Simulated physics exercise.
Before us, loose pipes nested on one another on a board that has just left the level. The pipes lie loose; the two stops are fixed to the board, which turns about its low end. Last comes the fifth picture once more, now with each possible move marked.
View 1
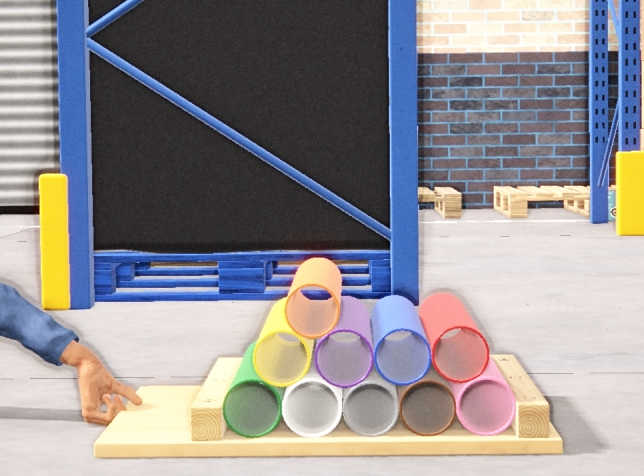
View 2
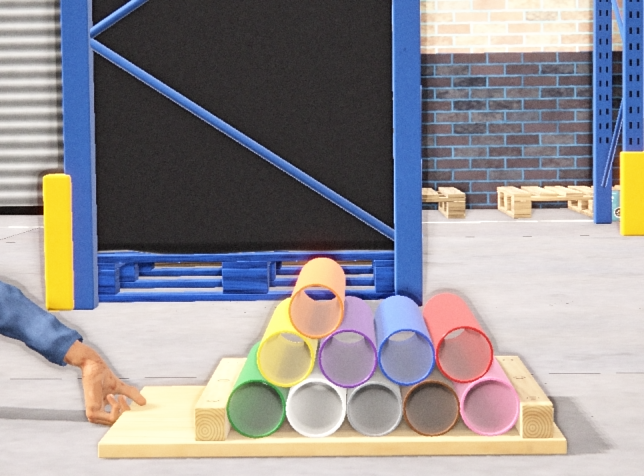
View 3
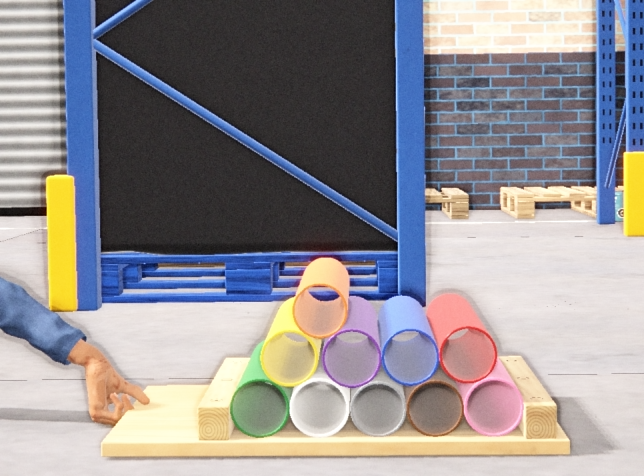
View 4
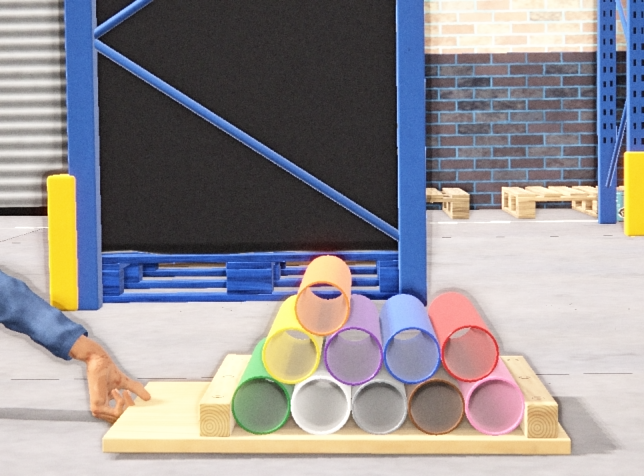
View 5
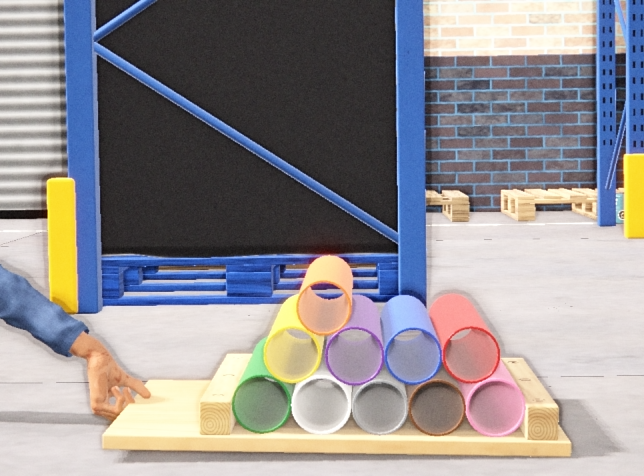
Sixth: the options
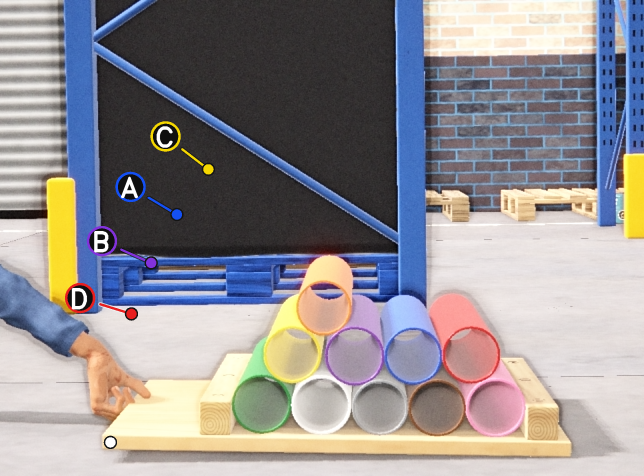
A wooden board stacked with loose, colourful pipes barely moved as a hand at its left end raised that side very slightly, while the pipes stayed nested together with the orange one on top.
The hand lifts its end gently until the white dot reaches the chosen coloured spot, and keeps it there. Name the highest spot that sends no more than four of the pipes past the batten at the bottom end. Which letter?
The last mark within the limit is B.
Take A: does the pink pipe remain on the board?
Yes, with A.
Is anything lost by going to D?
At D: No.
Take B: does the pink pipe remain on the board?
Yes.
On the marked copy, A at (177, 214); B at (151, 263); C at (208, 169); D at (132, 314); the white dot at (110, 442).
Following B. Soon after the start, board at 20°.
Later, board at 25°.
In the end, board at 25°, four over the low batten (purple, blue, red, orange).
As for the rest, A five over the low batten; C five over the low batten; D none over the low batten.
